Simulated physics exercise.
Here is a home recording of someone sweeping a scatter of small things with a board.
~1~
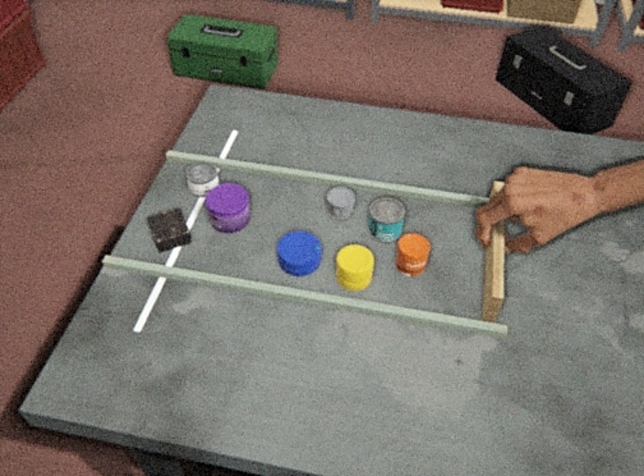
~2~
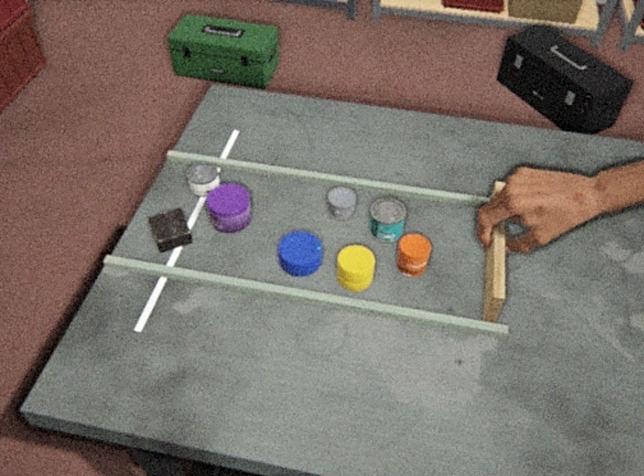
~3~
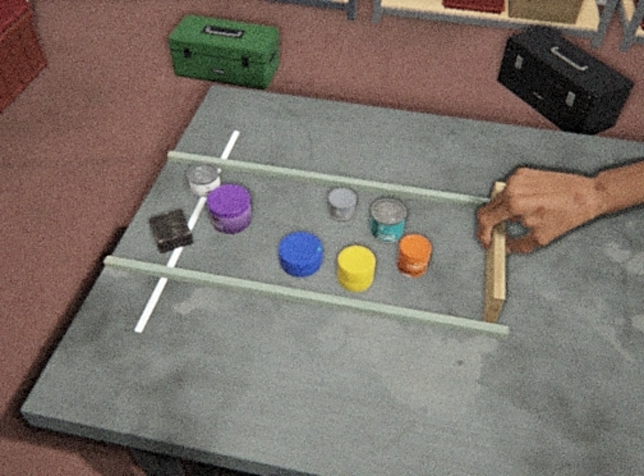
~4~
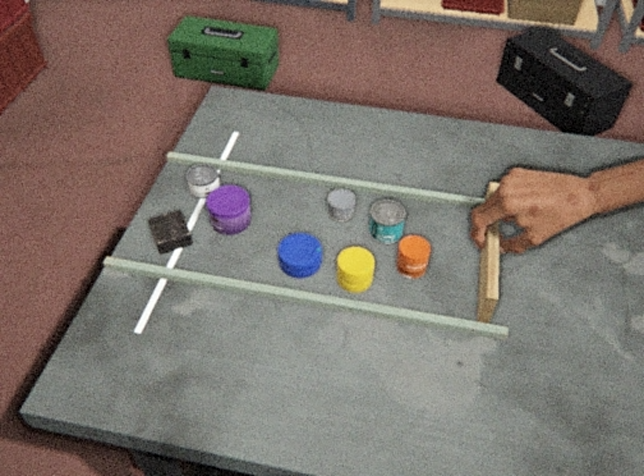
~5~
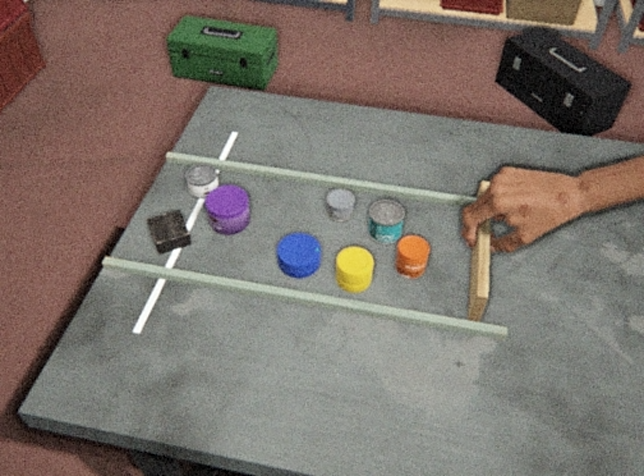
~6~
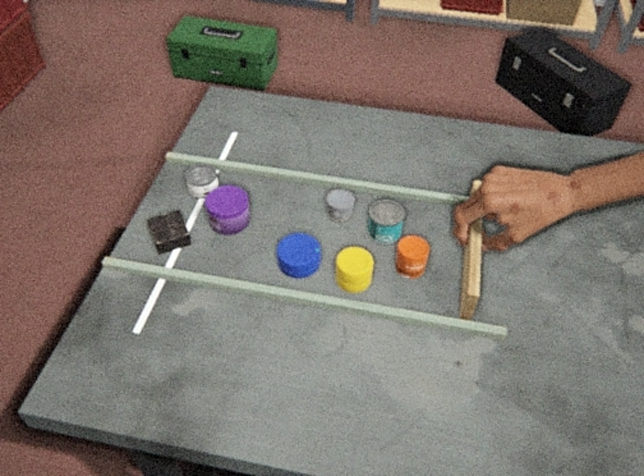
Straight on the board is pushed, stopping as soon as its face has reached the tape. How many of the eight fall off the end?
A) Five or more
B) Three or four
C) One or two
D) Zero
The answer is C.
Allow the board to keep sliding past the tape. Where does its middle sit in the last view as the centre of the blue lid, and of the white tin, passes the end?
The blue lid puts it at (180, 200), the white tin at (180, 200).
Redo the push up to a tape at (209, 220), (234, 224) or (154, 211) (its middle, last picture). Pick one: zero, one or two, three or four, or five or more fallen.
One after another: One to two, not one, either three or four.
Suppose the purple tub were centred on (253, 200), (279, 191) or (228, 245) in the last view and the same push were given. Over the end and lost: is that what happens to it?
Keeps its place; Keeps its place; Keeps its place.
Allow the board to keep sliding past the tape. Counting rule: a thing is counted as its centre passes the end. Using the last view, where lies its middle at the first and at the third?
First about (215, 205), next about (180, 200).
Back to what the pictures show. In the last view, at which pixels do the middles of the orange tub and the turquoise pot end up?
About (175, 213), and about (183, 192).
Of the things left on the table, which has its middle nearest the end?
The purple tub.
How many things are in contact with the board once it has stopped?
The count is 4.
Soon after, none off yet; black block at rest near (169, 232); white tin at rest near (202, 182); purple tub at rest near (228, 211).
After that, none off yet; black block displaced a little near (148, 231); white tin displaced a little near (195, 175); purple tub displaced about its own width near (193, 196).
In the end, the number that fall off is one or two; gone, black block.
